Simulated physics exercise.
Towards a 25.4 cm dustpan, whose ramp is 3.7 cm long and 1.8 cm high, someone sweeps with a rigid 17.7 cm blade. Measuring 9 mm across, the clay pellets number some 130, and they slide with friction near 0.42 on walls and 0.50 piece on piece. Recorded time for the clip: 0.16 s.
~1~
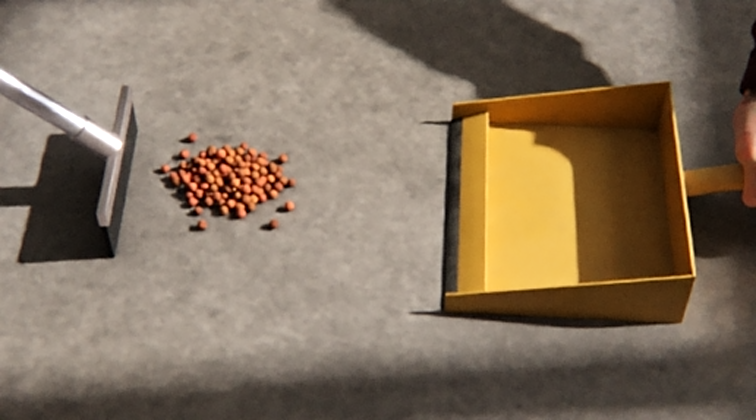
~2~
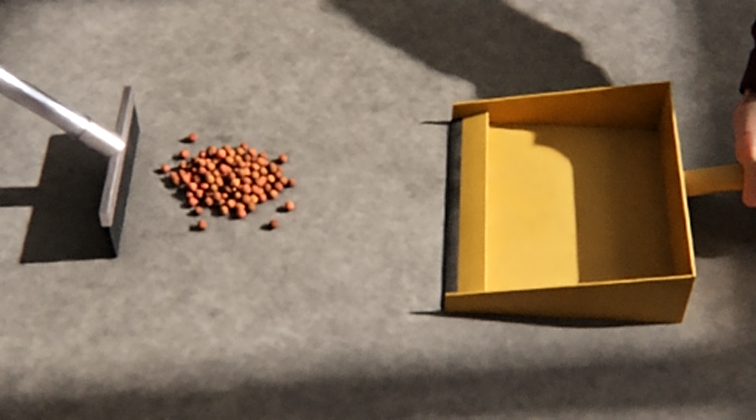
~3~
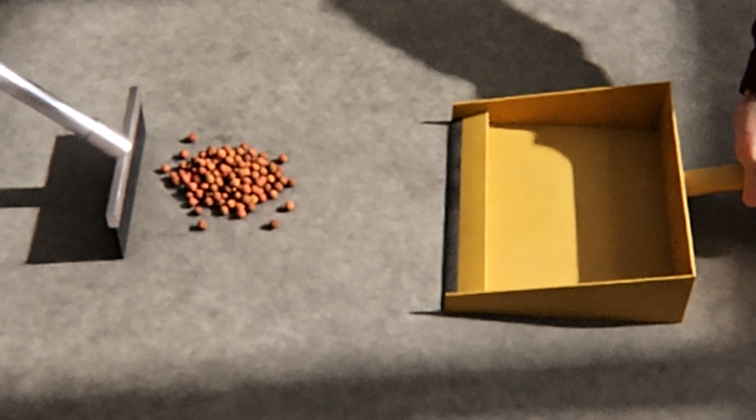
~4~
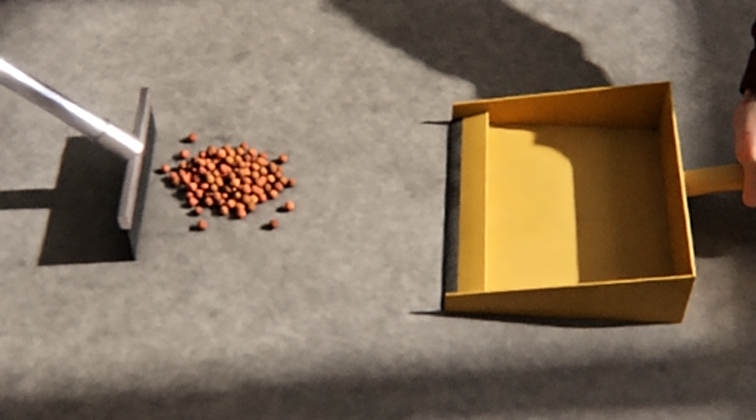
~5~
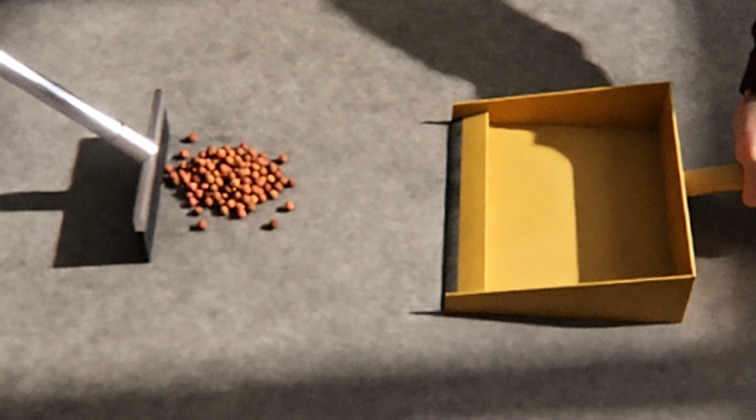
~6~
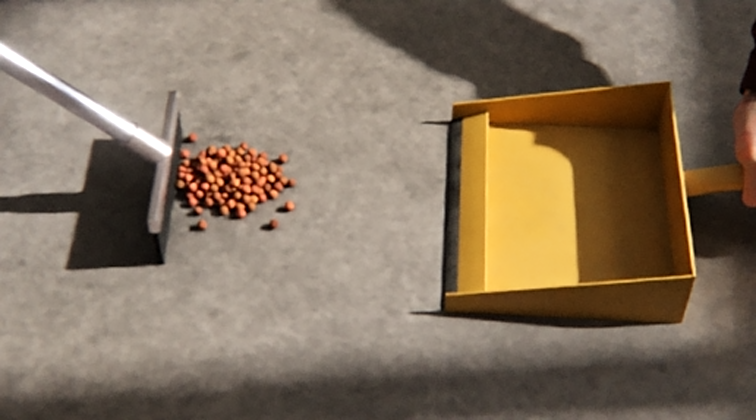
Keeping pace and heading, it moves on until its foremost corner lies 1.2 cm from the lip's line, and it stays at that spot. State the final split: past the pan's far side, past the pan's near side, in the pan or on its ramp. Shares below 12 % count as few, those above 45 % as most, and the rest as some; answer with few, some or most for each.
Final split: Past the pan's far side: Few; past the pan's near side: Few; in the pan or on its ramp: Some.
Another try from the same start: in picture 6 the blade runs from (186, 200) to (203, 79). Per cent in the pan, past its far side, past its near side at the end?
Pan 25 % / far 25 % / near 0 %.
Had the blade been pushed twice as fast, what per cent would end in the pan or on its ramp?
Then near 40 in a hundred.
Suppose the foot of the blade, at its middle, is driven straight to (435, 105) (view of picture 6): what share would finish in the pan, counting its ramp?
About 15 %.
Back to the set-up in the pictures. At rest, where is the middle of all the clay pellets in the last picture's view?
Somewhere around (444, 196) in the final frame.
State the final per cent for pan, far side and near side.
Far side 0, near side 0, pan 30.
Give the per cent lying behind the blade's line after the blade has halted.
Some 20 percent, give or take.
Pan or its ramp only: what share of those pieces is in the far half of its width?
30 per cent.
Then, 0.28 s after the last picture, middle of the blade 15 cm from the lip; 0 % over the lip, far side 0 %, near side 0 %.
Then, 0.46 s after the last picture, middle of the blade 7 cm from the lip; 0 % over the lip, far side 0 %, near side 0 %.
Then, 0.77 s after the last picture, middle of the blade 2 cm from the lip; 35 % over the lip, far side 0 %, near side 0 %.
In the end, far side 0 %, near side 0 %, pan 30 %, in front of the lip or behind the blade 70 %.
